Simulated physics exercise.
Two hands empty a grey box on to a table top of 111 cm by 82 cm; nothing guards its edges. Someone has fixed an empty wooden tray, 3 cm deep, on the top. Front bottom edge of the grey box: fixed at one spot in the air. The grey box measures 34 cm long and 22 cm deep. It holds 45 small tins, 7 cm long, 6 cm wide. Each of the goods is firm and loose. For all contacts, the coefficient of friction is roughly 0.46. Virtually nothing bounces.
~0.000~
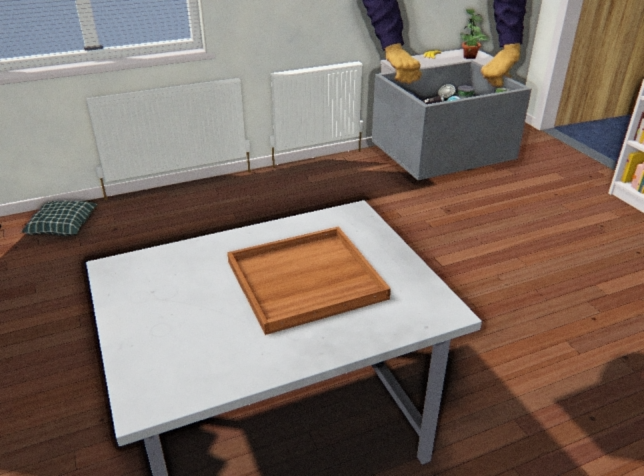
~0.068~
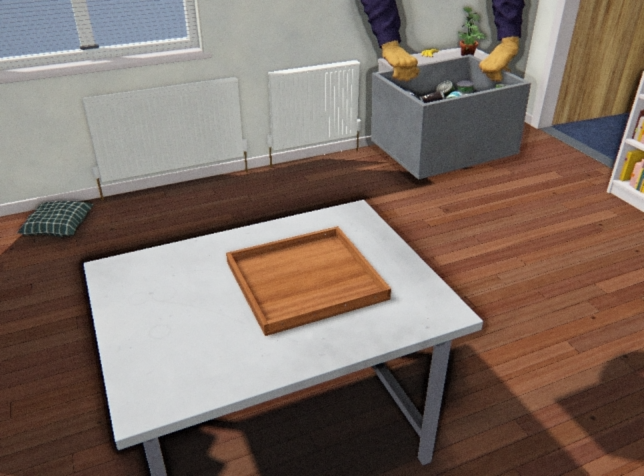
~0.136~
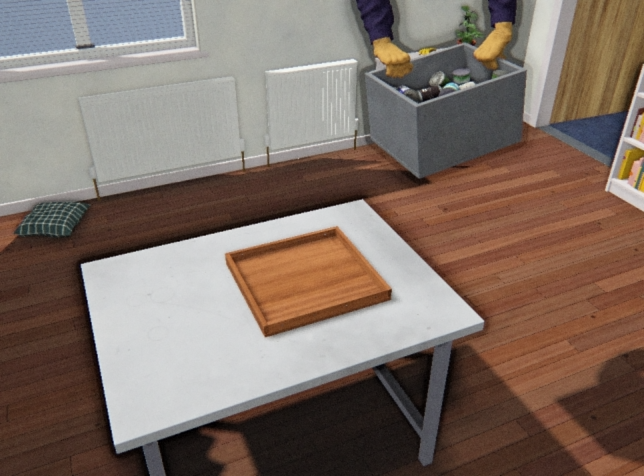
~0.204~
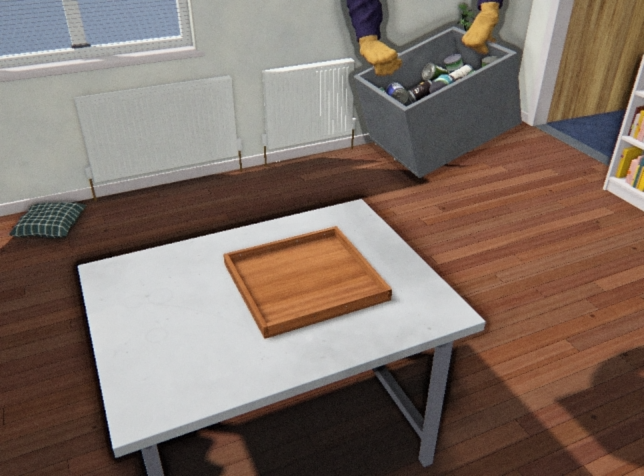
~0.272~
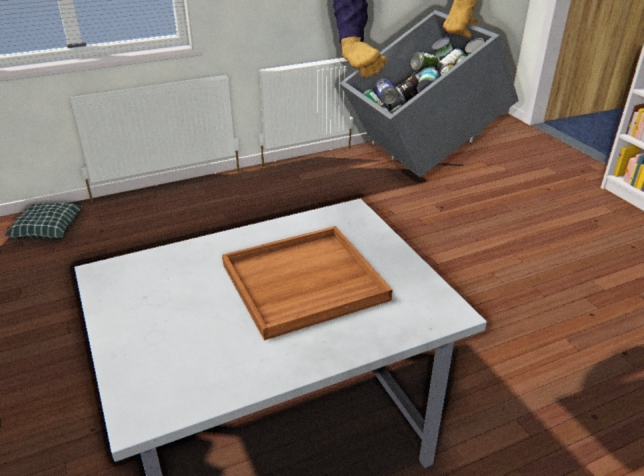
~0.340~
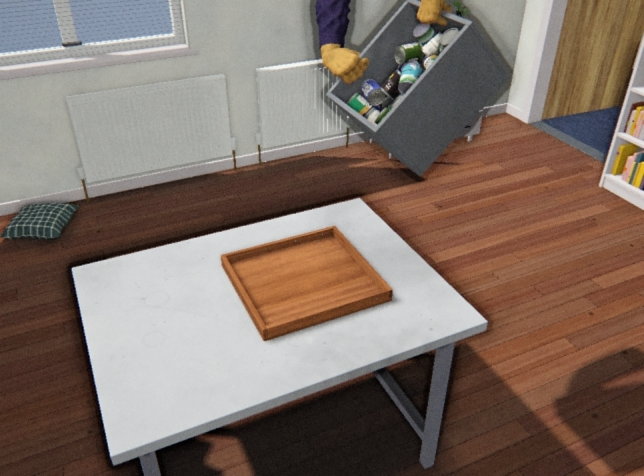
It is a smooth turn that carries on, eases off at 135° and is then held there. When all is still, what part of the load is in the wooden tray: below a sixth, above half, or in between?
In the end over half of them are in the wooden tray.
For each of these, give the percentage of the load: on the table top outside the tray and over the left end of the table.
About 15 in a hundred first and about 15 in a hundred second.
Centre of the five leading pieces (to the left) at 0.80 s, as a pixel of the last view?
The five leading pieces sit around (237, 258).
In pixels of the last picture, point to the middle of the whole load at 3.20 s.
Somewhere about (269, 283) in pixels.
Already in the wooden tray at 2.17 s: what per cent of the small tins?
60 %.
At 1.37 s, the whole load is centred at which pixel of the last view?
Estimated centre in the last picture: (268, 282).
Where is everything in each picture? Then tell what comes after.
In the first picture (each is followed by its nearest rim corner in this view), grey box, (428, 105); wooden tray, (268, 321); 0° from level; none out.
The second picture shows grey box, (426, 104); 2° from level.
The third picture shows grey box, (419, 104); 8° from level.
The fourth picture shows grey box, (408, 108); 18° from level.
The fifth picture shows grey box, (393, 115); 30° from level.
The sixth picture shows grey box, (378, 127); wooden tray, (267, 327); 43° from level; none out.
After 0.80 s, tilt 130°; 22 still in the grey box, 1 in the wooden tray, 3 on the table top outside the tray and 19 in the air.
After 1.37 s, tilt 135°; 28 in the wooden tray, 14 on the table top outside the tray and 3 over the left end of the table.
After 2.17 s, tilt 135°; 27 in the wooden tray, 8 on the table top outside the tray, 6 over the left end of the table and 4 over the table's other edges.
Final count (at 3.20 s), 27 in the wooden tray, 7 on the table top outside the tray, 6 over the left end of the table and 5 over the table's other edges. Asked share, 27 of 45, 60 per cent.
